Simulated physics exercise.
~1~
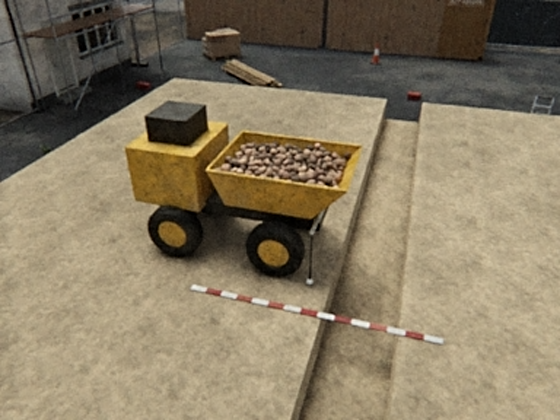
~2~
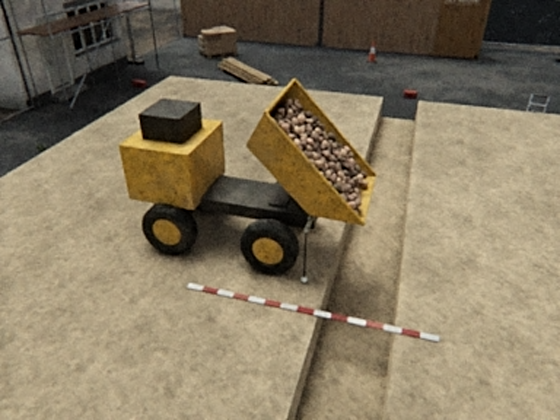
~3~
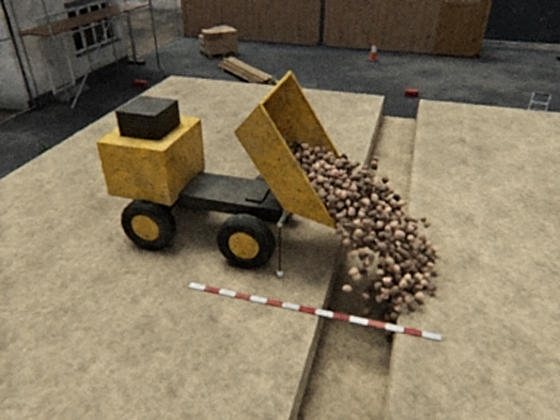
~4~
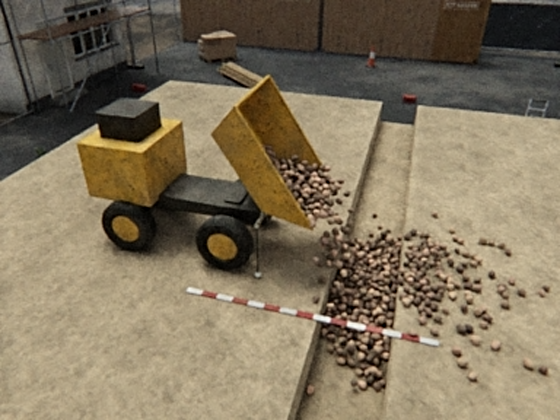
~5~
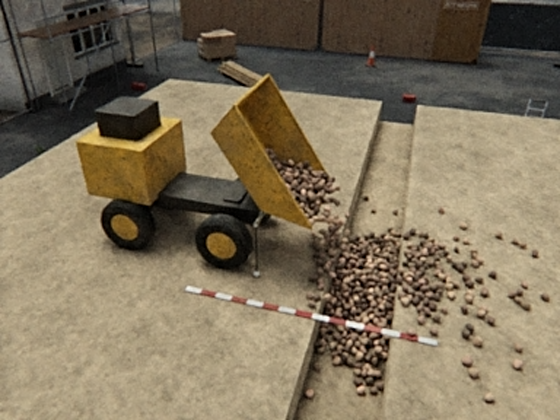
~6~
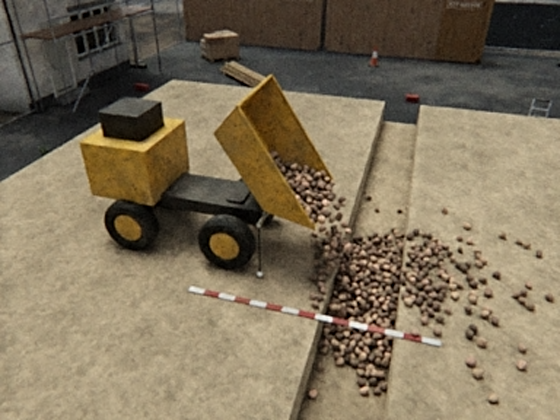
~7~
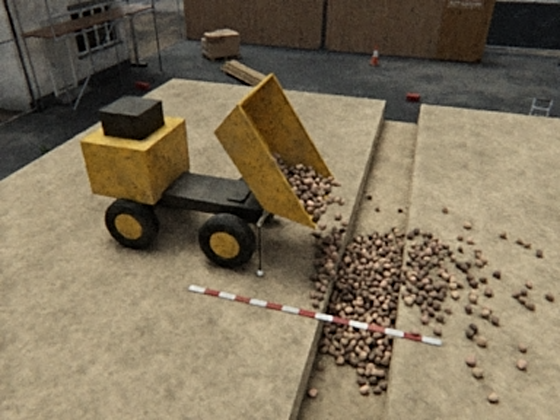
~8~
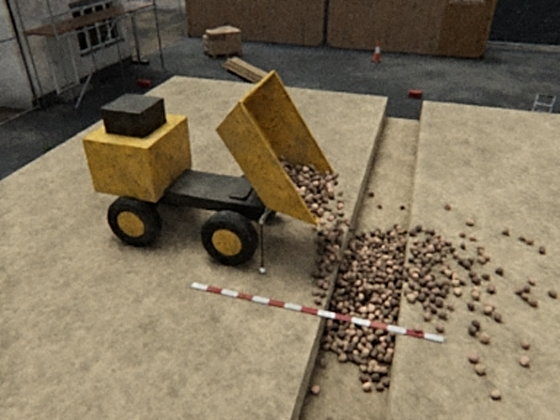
A small yellow dumper loaded with smooth brownish stones stands on a sandy slab beside a trench, with a red and white striped rod lying across the gap. Its body tips steeply to the right, the stones at first staying inside. Then they pour out over the lip in a thick stream while the machine draws back to the left. Most drop into the trench and pile up there, while others scatter across the slab on the far side. The flow dwindles, and the body stays raised with some stones still in its lower end.
